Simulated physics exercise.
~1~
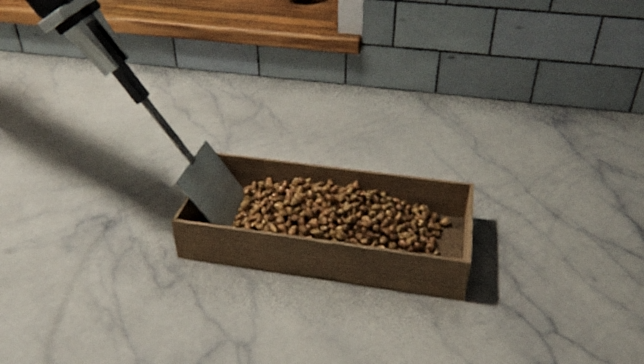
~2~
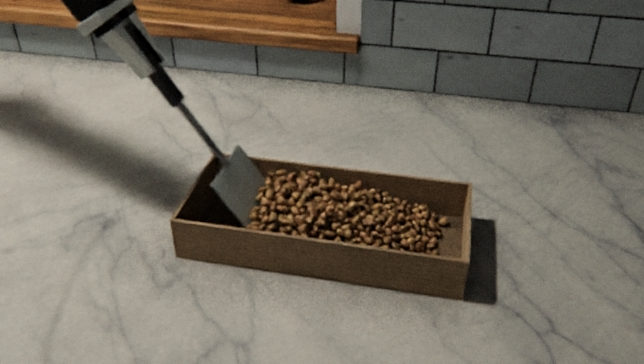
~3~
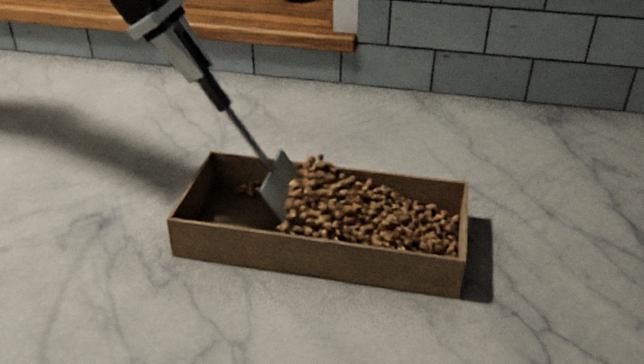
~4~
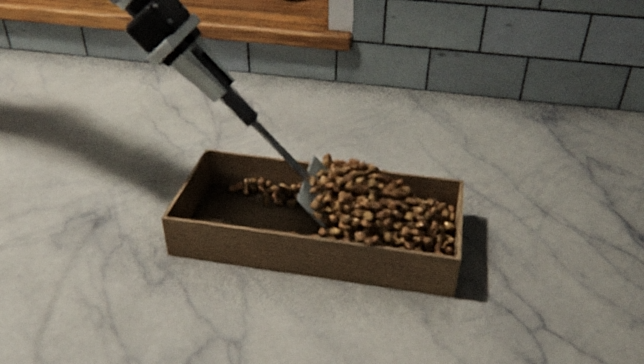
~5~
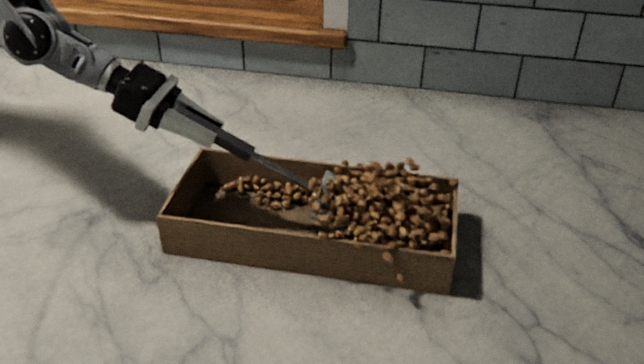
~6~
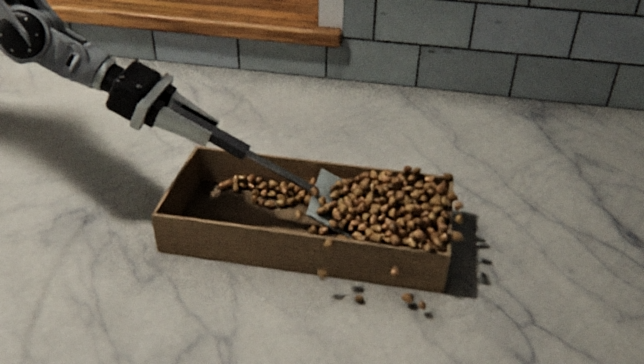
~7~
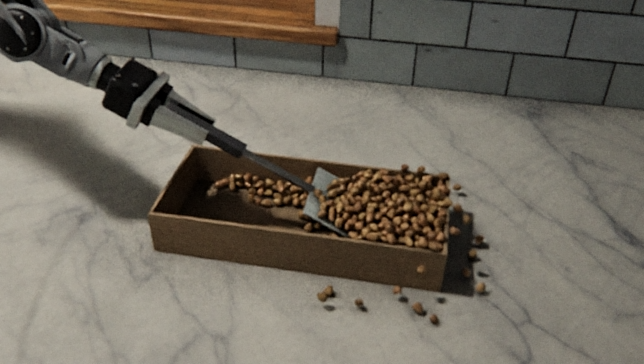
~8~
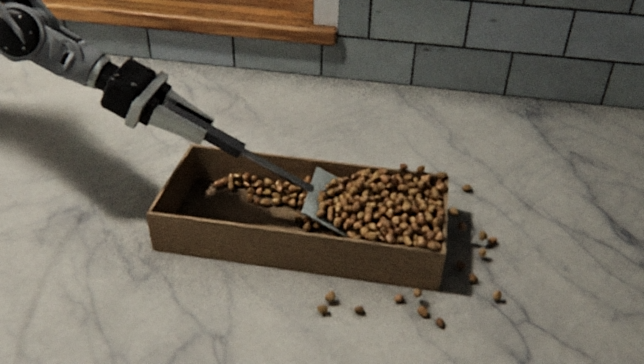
Robotic arm with a metal turner pushing dried beans rightward in a wooden tray, spilling a few onto the marble surface.
